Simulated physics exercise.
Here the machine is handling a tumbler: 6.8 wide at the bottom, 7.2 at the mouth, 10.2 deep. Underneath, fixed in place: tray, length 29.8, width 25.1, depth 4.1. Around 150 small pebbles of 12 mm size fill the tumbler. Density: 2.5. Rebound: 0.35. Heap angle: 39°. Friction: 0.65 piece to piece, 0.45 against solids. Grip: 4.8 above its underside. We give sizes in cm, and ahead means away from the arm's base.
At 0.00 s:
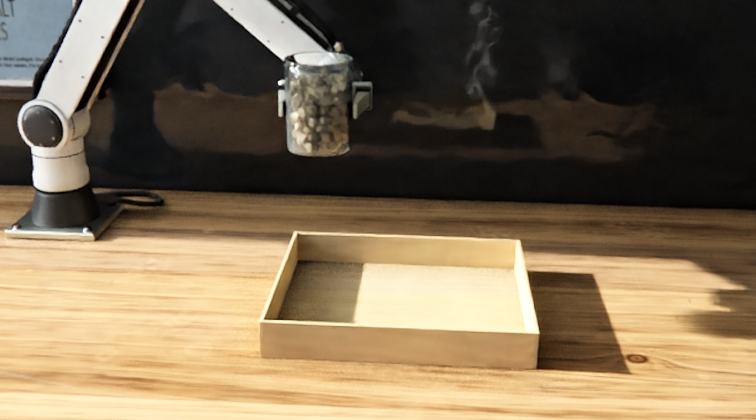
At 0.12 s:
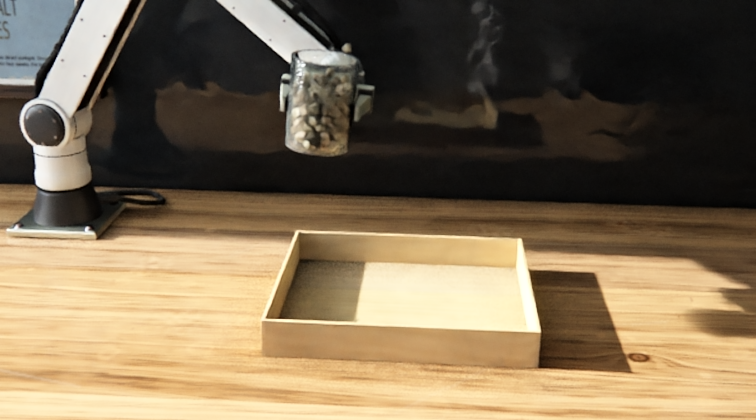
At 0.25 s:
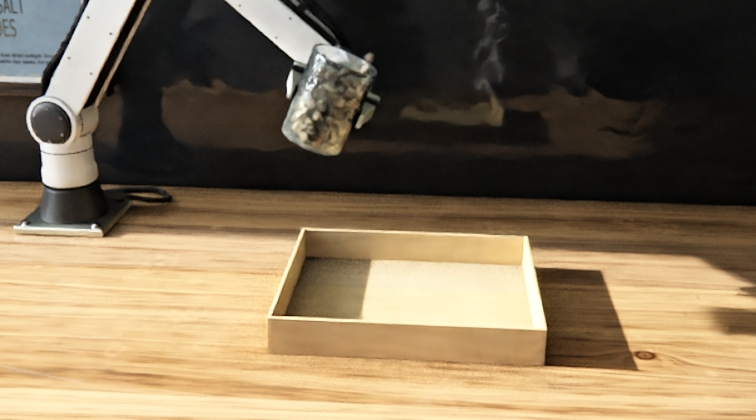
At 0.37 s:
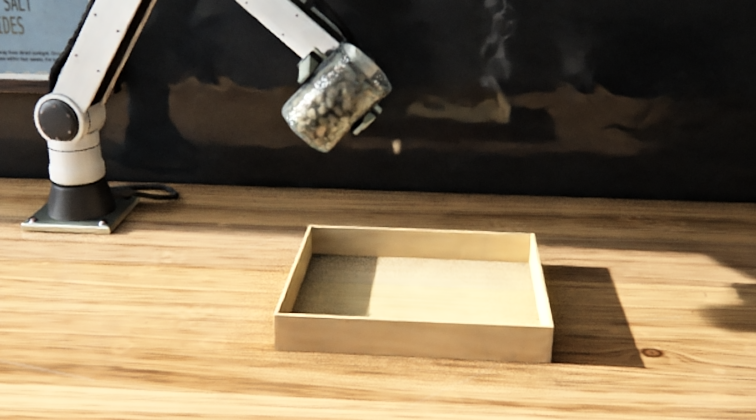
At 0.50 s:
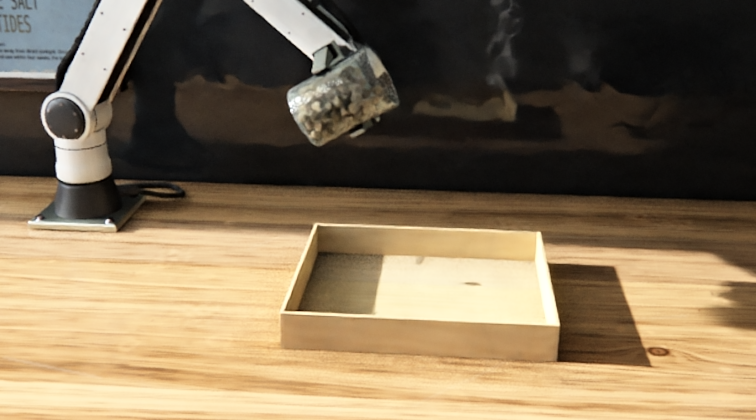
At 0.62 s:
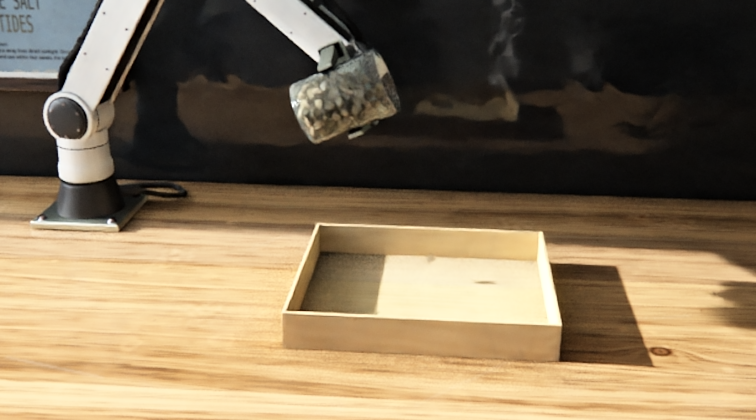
A clear tumbler of pebbles tilts forward on a robot arm, dropping one into the tray.
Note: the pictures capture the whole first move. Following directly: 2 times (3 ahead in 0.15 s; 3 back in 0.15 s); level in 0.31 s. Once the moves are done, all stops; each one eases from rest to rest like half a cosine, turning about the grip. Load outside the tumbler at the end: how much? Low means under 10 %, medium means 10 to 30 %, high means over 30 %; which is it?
It is low.
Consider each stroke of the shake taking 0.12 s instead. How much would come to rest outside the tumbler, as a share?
5 %.
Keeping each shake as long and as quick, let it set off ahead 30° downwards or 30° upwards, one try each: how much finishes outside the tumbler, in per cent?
Estimates, in order: 0 % then 0 %.
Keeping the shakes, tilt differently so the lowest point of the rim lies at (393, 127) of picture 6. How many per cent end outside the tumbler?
My estimate is some 15 per cent.
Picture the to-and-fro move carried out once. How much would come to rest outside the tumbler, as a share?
That would give close to 0 percent.
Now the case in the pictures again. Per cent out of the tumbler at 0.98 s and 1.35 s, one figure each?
Estimates in order: Close to 0, close to 0.
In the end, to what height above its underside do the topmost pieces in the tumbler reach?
9.0 cm.
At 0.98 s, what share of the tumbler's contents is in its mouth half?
35 %.
By 0.98 s, tilted 66° forward, highest piece 28 above the table; 152 in the tumbler, 1 in the tray, 1 in flight or on a rim.
By 1.35 s, tilted 42° forward, highest piece 28 above the table; 151 in the tumbler, 2 in the tray, 1 in flight or on a rim.
By 1.73 s, level, highest piece 30 above the table; 151 in the tumbler, 3 in the tray.
By 2.78 s, level, highest piece 30 above the table; 151 in the tumbler, 3 in the tray.
Final count, 151 in the tumbler, 3 in the tray. That is 2 % outside the tumbler.
